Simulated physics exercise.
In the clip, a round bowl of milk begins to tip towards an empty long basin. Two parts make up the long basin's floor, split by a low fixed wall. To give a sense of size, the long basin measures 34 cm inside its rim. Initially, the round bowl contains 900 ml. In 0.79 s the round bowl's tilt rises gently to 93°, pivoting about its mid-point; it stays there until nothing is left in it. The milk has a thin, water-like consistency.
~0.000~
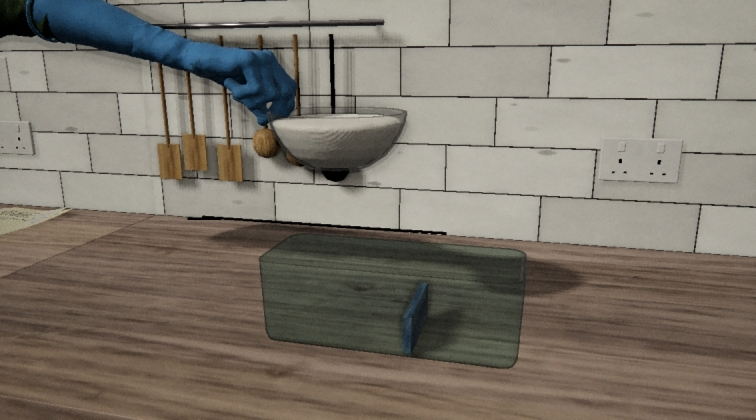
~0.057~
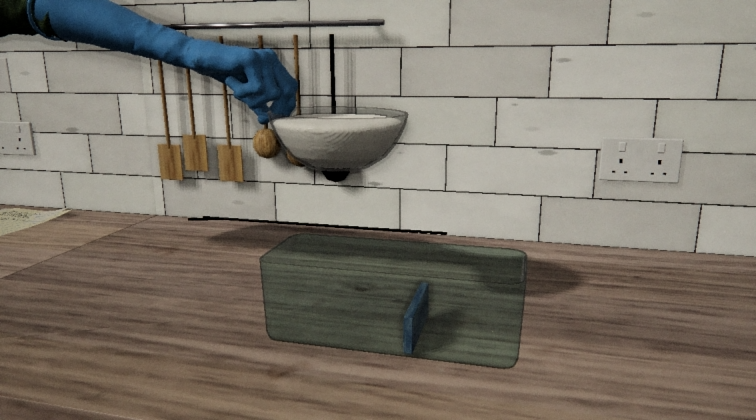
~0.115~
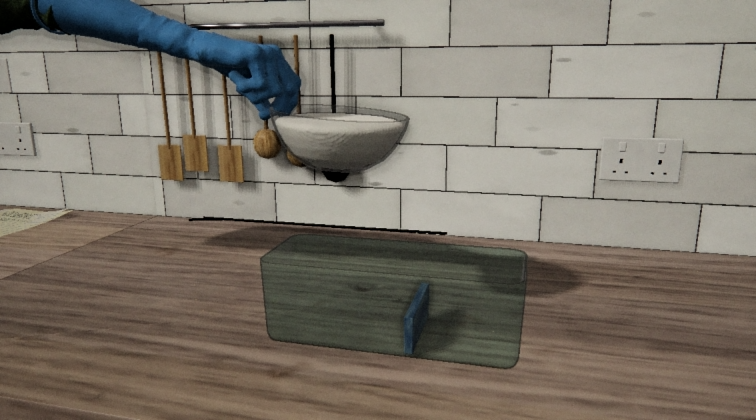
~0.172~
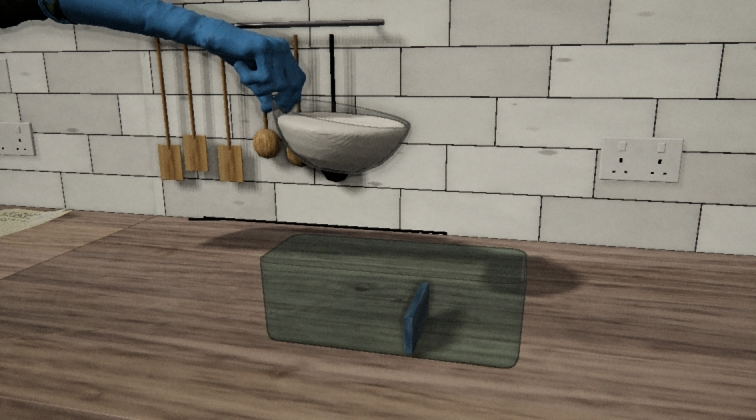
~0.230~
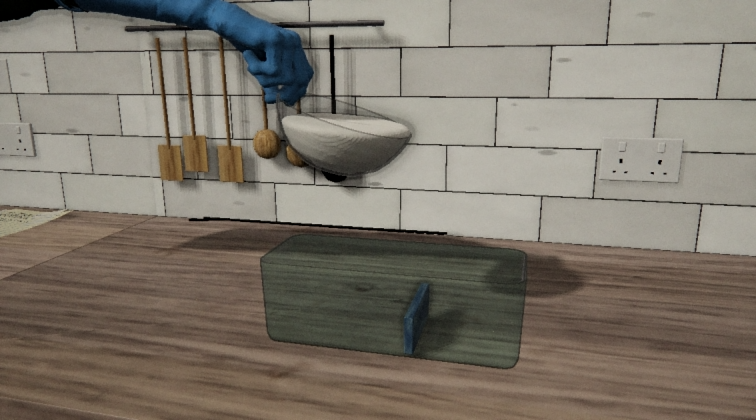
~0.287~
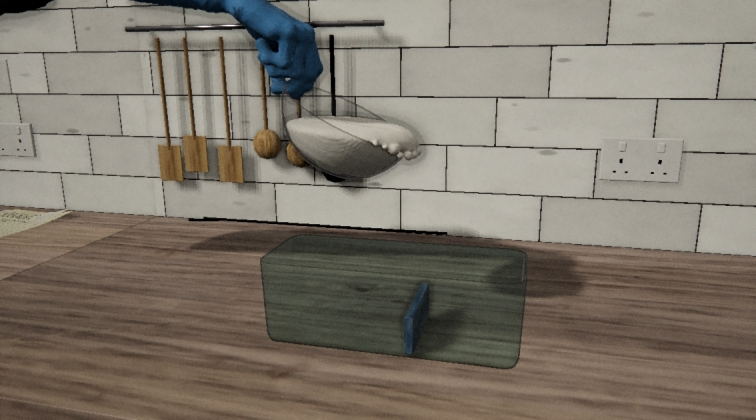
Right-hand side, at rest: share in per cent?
69 per cent.
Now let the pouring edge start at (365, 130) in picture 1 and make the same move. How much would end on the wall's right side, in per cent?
In that case roughly 30 per cent.
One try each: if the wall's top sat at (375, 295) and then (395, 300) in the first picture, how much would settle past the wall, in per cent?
In turn about 85 and 80 per cent.
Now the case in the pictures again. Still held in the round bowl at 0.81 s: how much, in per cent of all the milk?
0 per cent or thereabouts.
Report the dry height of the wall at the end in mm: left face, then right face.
Left roughly 42 mm; right roughly 12 mm.
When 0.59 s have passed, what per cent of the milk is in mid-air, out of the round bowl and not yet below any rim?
Estimate: About 44 % of all of it.
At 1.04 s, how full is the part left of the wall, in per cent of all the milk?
Roughly 18 percent.
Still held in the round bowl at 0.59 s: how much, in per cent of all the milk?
16 %.
After 0.59 s the tilt is 79° and 16 per cent is still to pour, 0 is left of the wall and 37 right of it.
After 0.81 s the tilt is 93° and 0 per cent is still to pour, 14 is left of the wall and 63 right of it.
After 1.04 s the tilt is 93° and 0 per cent is still to pour, 19 is left of the wall and 71 right of it.
After 1.29 s the tilt is 93° and 0 per cent is still to pour, 21 is left of the wall and 69 right of it.
In the end 21 per cent lies left of the wall, 69 right of it and 10 outside.
